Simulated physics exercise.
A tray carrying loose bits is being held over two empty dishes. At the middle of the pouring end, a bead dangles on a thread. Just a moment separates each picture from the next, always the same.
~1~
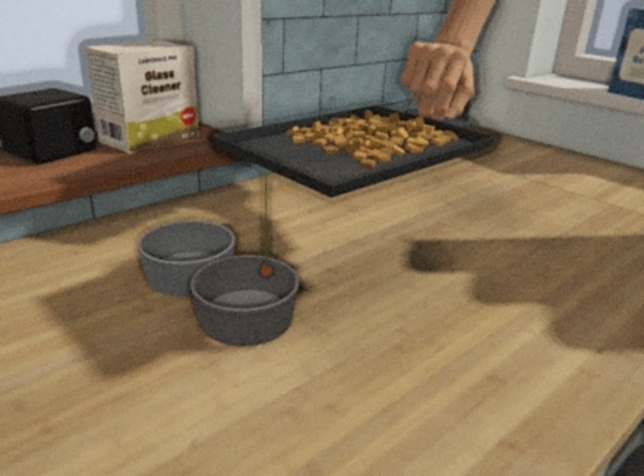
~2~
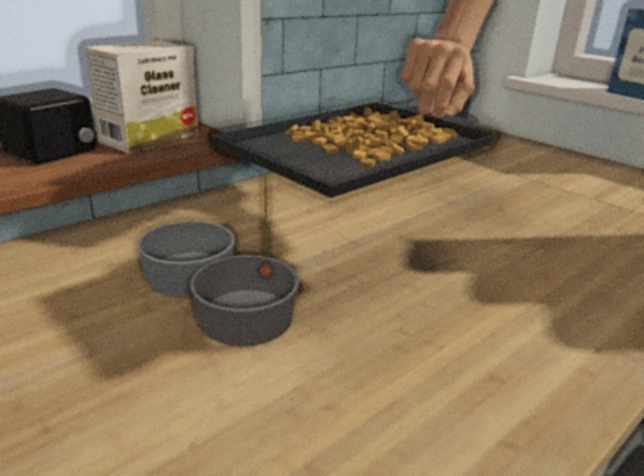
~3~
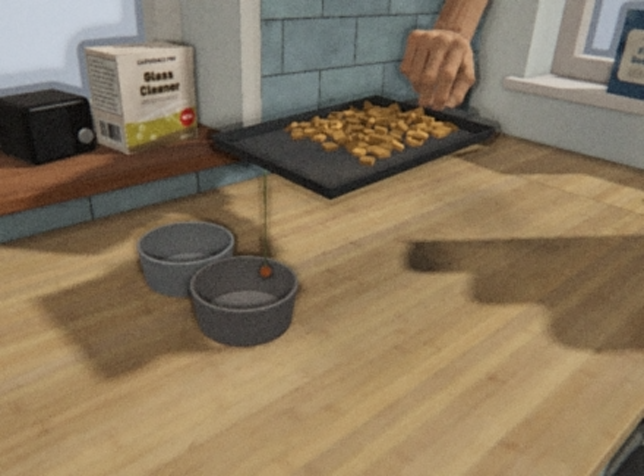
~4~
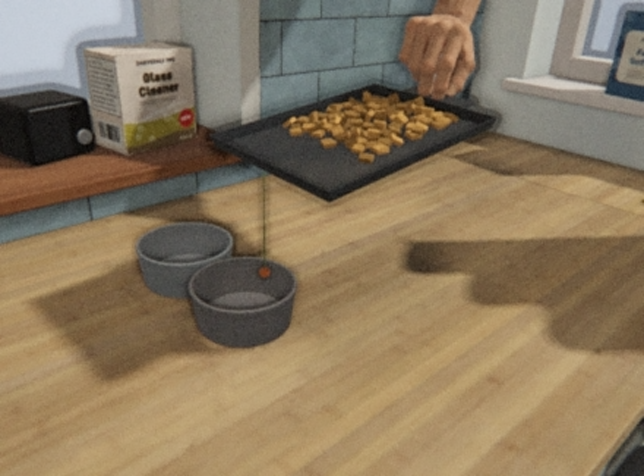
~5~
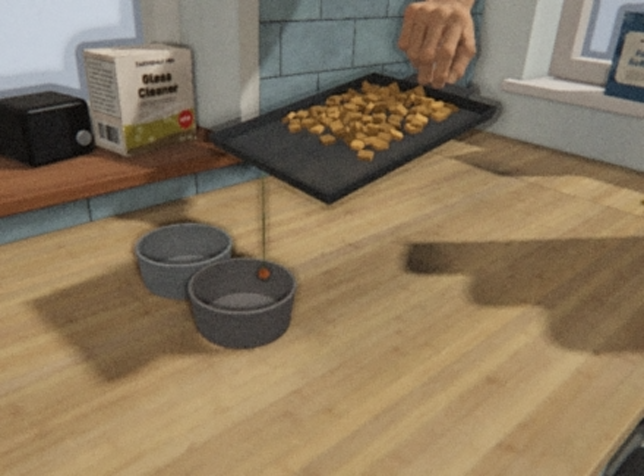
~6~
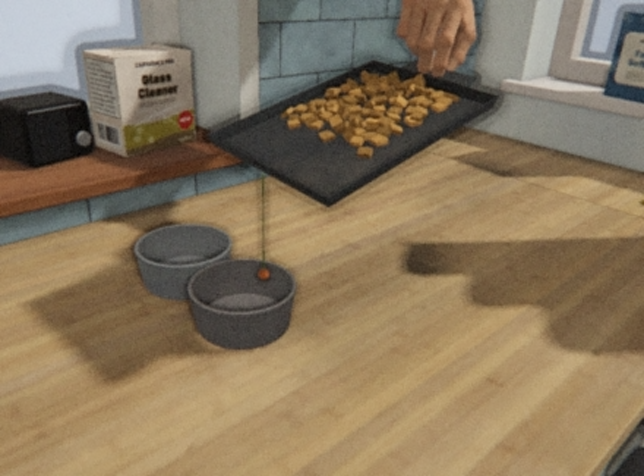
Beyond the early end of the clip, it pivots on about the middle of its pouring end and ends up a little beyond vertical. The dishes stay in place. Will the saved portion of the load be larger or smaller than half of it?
It is smaller than half.
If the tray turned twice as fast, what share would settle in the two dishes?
Close to 10 in a hundred.
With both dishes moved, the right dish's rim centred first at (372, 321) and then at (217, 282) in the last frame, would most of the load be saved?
Taking the tries in order: A minor share, followed by a minor share.
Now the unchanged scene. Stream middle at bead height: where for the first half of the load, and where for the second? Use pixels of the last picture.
Earlier half at (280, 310), later half at (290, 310).
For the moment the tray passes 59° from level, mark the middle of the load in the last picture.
(298, 181).
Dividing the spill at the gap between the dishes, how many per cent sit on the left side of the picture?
Roughly 10 percent.
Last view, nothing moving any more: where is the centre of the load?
(287, 370).
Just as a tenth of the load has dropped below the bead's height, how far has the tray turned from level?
Around 60°, give or take.
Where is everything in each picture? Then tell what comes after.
In the first picture, corners of the pouring end (218, 135) and (332, 183), level; middle of the load (370, 131), cereal squares; left dish (146, 268); right dish (202, 314); bead on its thread (266, 271).
In the second picture, corners of the pouring end (217, 135) and (332, 184), level; middle of the load (370, 129).
In the third picture, corners of the pouring end (216, 135) and (331, 186), tipped barely, lowest at the right corner; middle of the load (370, 124).
In the fourth picture, corners of the pouring end (215, 135) and (329, 189), tipped a little, lowest at the right corner; middle of the load (369, 117).
In the fifth picture, corners of the pouring end (213, 135) and (328, 192), tipped a little, lowest at the right corner; middle of the load (368, 110).
In the sixth picture, corners of the pouring end (212, 134) and (328, 195), tipped a little, lowest at the right corner; middle of the load (370, 104); left dish (143, 272); right dish (199, 318).
Just after the last frame, tray tipped steeply; roughly two thirds on the tray; just a few in the right dish; roughly a quarter in the air.
A moment on, tray tipped right over; about a tenth on the tray; about a tenth in the right dish; roughly half outside both; roughly a quarter in the air.
Further on, tray tipped past a quarter turn; roughly a quarter in the right dish; the larger part outside both.
When it is over, tray tipped past a quarter turn; roughly a quarter in the right dish; not one in the left dish; the larger part outside both.
